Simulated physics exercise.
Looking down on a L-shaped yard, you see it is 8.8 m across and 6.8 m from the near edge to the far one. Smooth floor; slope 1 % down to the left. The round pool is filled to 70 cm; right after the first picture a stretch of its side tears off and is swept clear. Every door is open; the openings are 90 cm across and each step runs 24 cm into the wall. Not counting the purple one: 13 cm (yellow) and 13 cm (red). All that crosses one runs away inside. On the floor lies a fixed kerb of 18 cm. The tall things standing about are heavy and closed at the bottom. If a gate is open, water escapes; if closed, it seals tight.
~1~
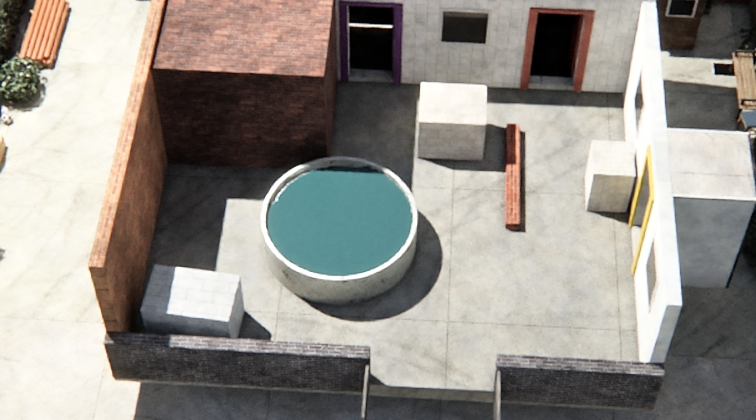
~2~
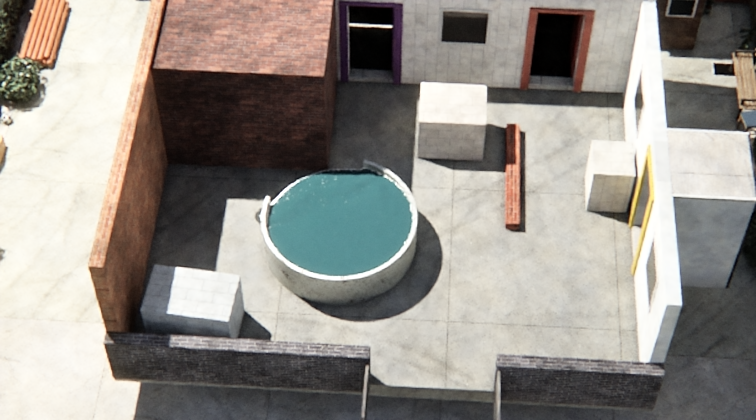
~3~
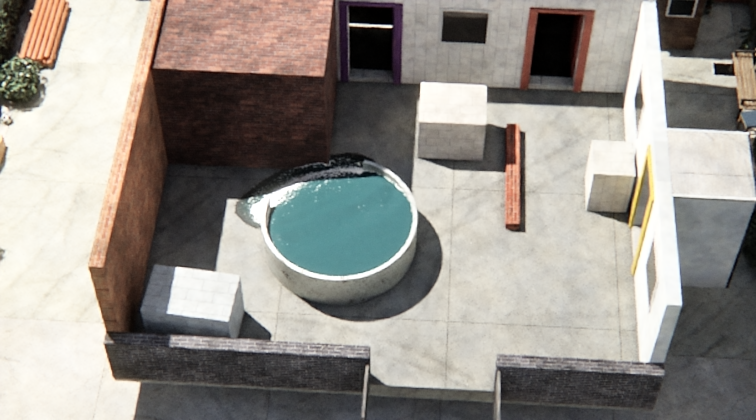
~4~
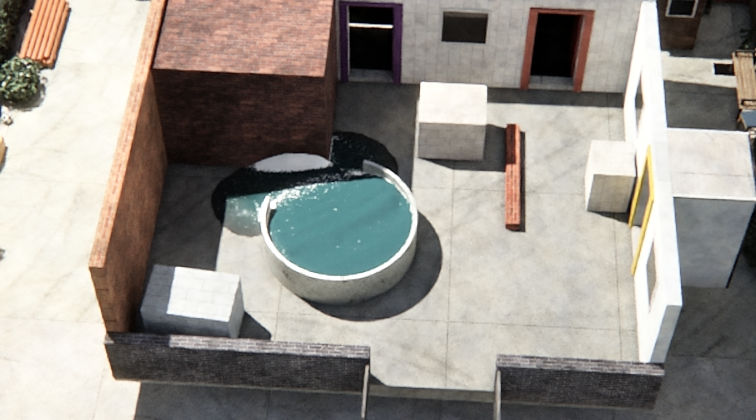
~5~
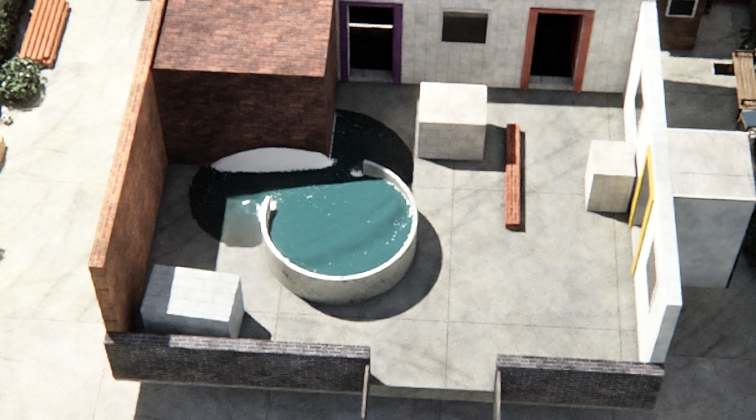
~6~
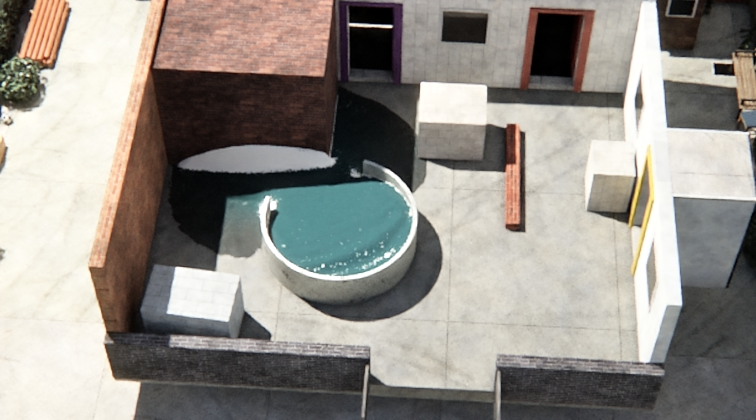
Walled yard seen from above, a round pool breaking open on its far side and water spreading across the floor behind it.
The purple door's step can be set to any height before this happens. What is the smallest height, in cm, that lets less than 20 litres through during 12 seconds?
About 25 cm.
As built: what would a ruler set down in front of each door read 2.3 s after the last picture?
In cm: Yellow 0, red 3, purple 22.
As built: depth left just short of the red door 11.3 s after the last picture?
About 5.5 centimetres.
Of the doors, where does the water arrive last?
The yellow door.
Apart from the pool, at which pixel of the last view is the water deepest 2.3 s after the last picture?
Look close to (129, 360).
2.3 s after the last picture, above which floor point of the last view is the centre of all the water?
The balance point sits at roughly (287, 219).
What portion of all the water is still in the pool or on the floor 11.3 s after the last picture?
Around 88 per cent of the water.
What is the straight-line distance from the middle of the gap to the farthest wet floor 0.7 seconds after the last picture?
I make it some 3.6 m.
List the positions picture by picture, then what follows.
The round pool at (339, 219) is whole and still, 70 cm deep; the purple door at (371, 47) is dry, in the first frame.
The front is at (261, 214), 0.3 m from the gap on the far side; 0.5 m2 of floor is wet, 70 cm left at the back, in the second frame.
The gap is on the far side, the front 0.7 m out at (240, 205); the back of the round pool holds 70 cm, in the third frame.
Water pours out on the far side and has run 1.3 m, to (225, 185); about 10 cm deep outside, 70 cm at the back, in the fourth frame.
The front is at (337, 112), 1.9 m from the gap on the far side; 4.9 m2 of floor is wet, 70 cm left at the back, in the fifth frame.
The gap is on the far side, the front 2.4 m out at (339, 92); the back of the round pool holds 64 cm; the purple door at (371, 47), 3.1 m from the gap, is still 0.5 m from the nearest water, in the sixth frame.
Then, 0.7 s after the last picture water covers 15 % of the floor, deepest (59 cm) near (168, 167); 11 cm at the purple door, 34 litres in over its 11 cm step.
Then, 2.3 s after the last picture water covers 40 % of the floor, deepest (56 cm) near (129, 360); 22 cm at the purple door, 179 litres in over its 11 cm step.
Then, 11.3 s after the last picture water covers 95 % of the floor, deepest (13 cm) near (129, 360); 8 cm at the purple door, 246 litres in over its 11 cm step.
At the purple door as built, the water peaked near 27 cm, 1.3 s after the last picture.
With a step of 22.5 cm, 41 litres would have come in within the 12 s; with 30.5 cm, 2 litres. So under 20 litres takes about 25 cm.
